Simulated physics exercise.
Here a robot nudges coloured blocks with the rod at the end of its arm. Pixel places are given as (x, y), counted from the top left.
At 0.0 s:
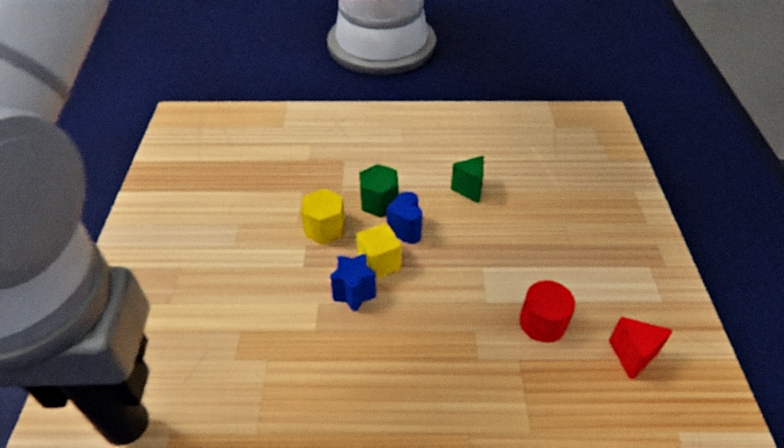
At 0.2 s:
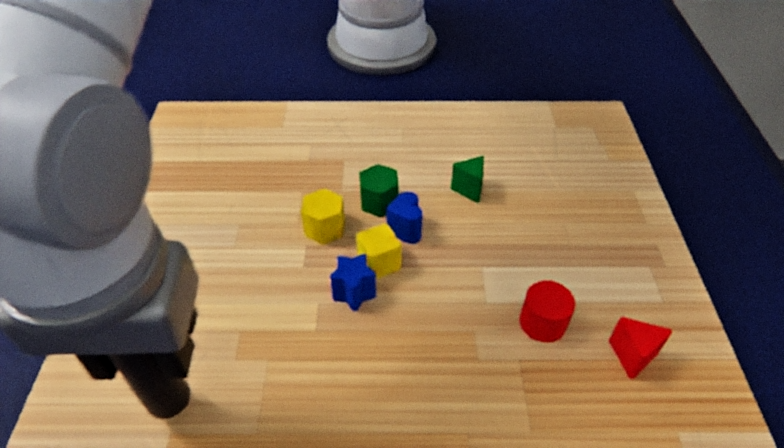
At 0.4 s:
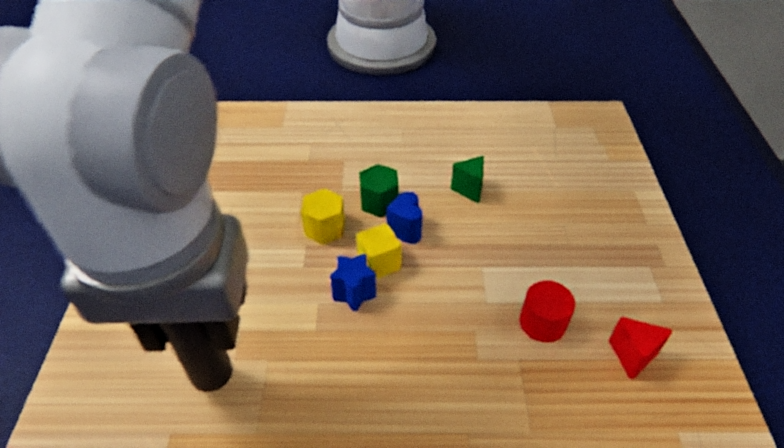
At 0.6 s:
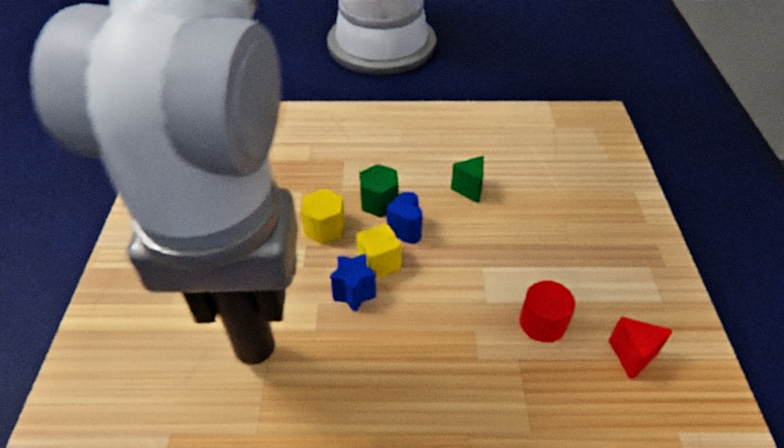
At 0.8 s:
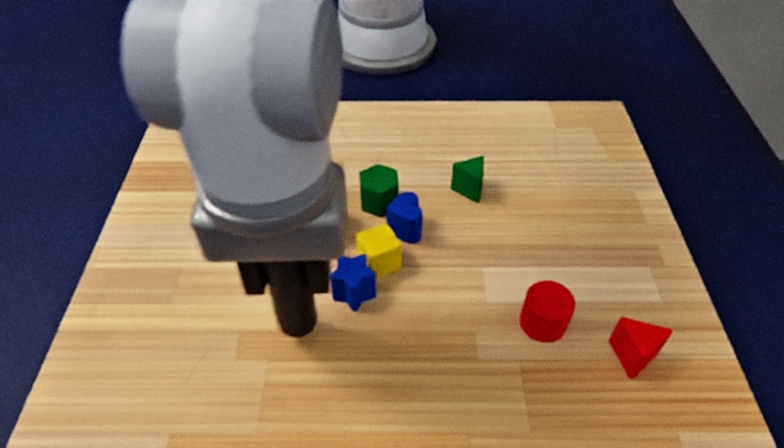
On a wooden board, a robot arm moves its black rod rightward toward still coloured blocks.
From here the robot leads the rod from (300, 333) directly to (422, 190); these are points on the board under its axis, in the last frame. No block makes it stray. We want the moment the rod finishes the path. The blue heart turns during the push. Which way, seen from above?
Viewed from overhead, the blue heart winds up turned clockwise.
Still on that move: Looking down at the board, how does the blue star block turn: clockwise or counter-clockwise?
From above, the turn goes clockwise.
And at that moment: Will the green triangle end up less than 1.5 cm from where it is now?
In short: Yes.
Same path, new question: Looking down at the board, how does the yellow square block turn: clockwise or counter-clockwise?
Twists anticlockwise.
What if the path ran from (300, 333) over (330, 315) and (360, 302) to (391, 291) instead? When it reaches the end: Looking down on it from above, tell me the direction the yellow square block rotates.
In a top view, it turns counterclockwise.
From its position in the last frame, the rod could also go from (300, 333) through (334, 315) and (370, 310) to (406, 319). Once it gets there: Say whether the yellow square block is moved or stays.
It is moved from its place.
What follows on the original path. One third of the way, rod (345, 265); blue star block (379, 255), turned 60° clockwise; yellow square block (403, 230), turned 30° anticlockwise.
Two thirds of the way, rod (386, 218); blue star block (388, 250), turned 105° clockwise; yellow square block (413, 229), turned 45° anticlockwise; blue heart (420, 198).
At the end, rod (422, 177); blue star block (388, 250), turned 105° clockwise; yellow square block (413, 229), turned 45° anticlockwise; green six-sided block (384, 160), turned 70° anticlockwise; blue heart (440, 188), turned 85° clockwise; green triangle still.
